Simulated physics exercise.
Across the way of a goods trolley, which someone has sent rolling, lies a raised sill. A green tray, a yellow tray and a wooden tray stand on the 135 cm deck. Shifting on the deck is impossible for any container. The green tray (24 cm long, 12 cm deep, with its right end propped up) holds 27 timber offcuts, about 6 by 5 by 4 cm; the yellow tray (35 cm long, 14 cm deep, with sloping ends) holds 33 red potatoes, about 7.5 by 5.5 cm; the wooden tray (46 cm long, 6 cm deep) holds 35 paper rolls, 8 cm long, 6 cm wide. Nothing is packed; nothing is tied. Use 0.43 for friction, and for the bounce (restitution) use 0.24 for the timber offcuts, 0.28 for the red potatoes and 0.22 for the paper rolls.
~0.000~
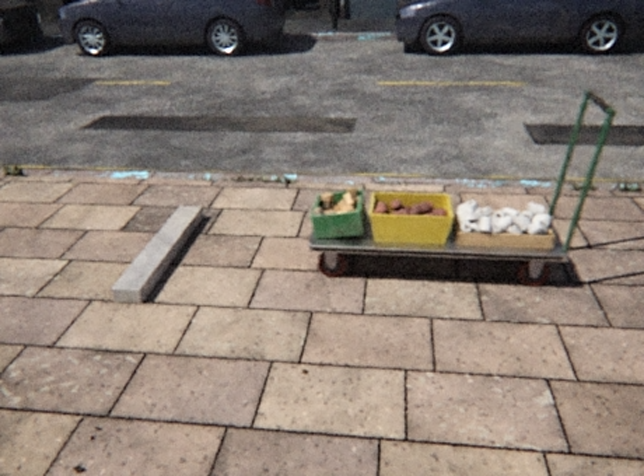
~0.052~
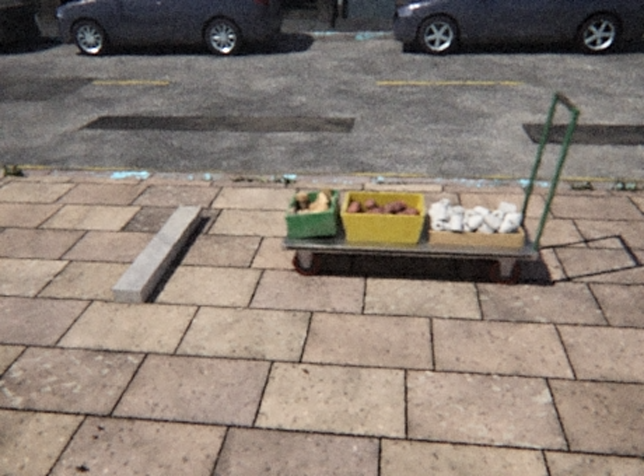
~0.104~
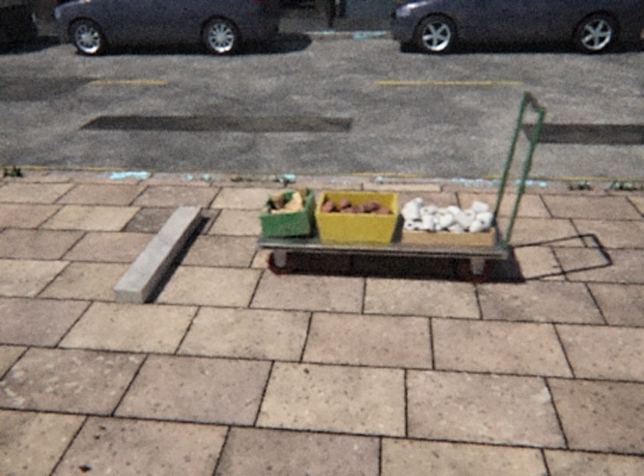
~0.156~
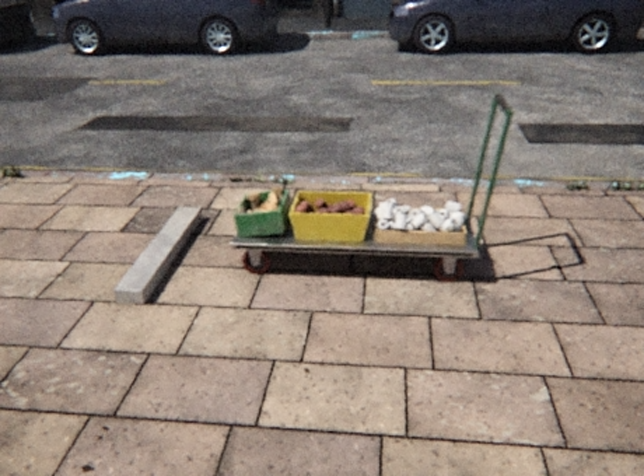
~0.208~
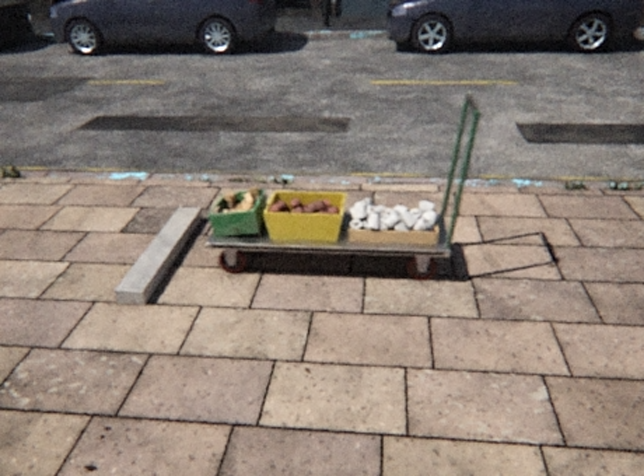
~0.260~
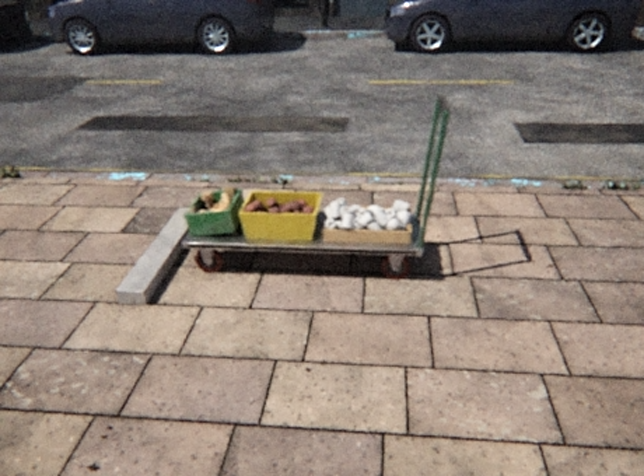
On a paved roadside, a flat trolley carrying green, yellow and wooden trays rolling steadily left towards a low raised sill.
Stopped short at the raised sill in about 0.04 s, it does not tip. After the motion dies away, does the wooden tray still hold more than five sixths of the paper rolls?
I bet the spilled fraction overshoots a sixth.
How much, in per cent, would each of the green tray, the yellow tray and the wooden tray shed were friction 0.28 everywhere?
Green tray 10, yellow tray 0, wooden tray 30 per cent.
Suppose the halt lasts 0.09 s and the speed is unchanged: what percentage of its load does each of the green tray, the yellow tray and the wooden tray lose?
You'd end up with green tray at 10 %, yellow tray at 0 % and wooden tray at 30 %.
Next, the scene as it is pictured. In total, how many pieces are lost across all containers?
It comes to some 16 pieces.
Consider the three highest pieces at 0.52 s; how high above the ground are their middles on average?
Close to 52 cm up.
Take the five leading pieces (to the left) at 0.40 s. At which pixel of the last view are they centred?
About (170, 201).
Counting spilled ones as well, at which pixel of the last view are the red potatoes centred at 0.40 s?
Centre: Around (247, 218) px.
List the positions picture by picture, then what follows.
In the first picture (places track the rim corner closest to us here; the camera moves round a little), wooden tray (552, 236); green tray (357, 212); 89 cm to go; all still inside.
Wooden tray (522, 235); green tray (330, 211); 75 cm to go, in the second picture.
Wooden tray (493, 234); green tray (303, 211); 60 cm to go, in the third picture.
Wooden tray (464, 233); green tray (277, 211); 46 cm to go, in the fourth picture.
Wooden tray (436, 232); green tray (252, 210); 31 cm to go, in the fifth picture.
Wooden tray (409, 232); green tray (227, 210); 17 cm to go; all still inside, in the sixth picture.
After 0.30 s, the wheels strike.
After 0.40 s, the green tray has all 27, the yellow tray has all 33 and the wooden tray is down by 3 of 35.
After 0.52 s, the green tray is down by 4 of 27, the yellow tray is down by 2 of 33 and the wooden tray is down by 7 of 35.
After 0.75 s, the green tray is down by 4 of 27, the yellow tray is down by 2 of 33 and the wooden tray is down by 8 of 35.
Final count (at 1.26 s), the green tray is down by 4 of 27, the yellow tray is down by 2 of 33 and the wooden tray is down by 10 of 35. Asked share, 10 of 35, 29 per cent.
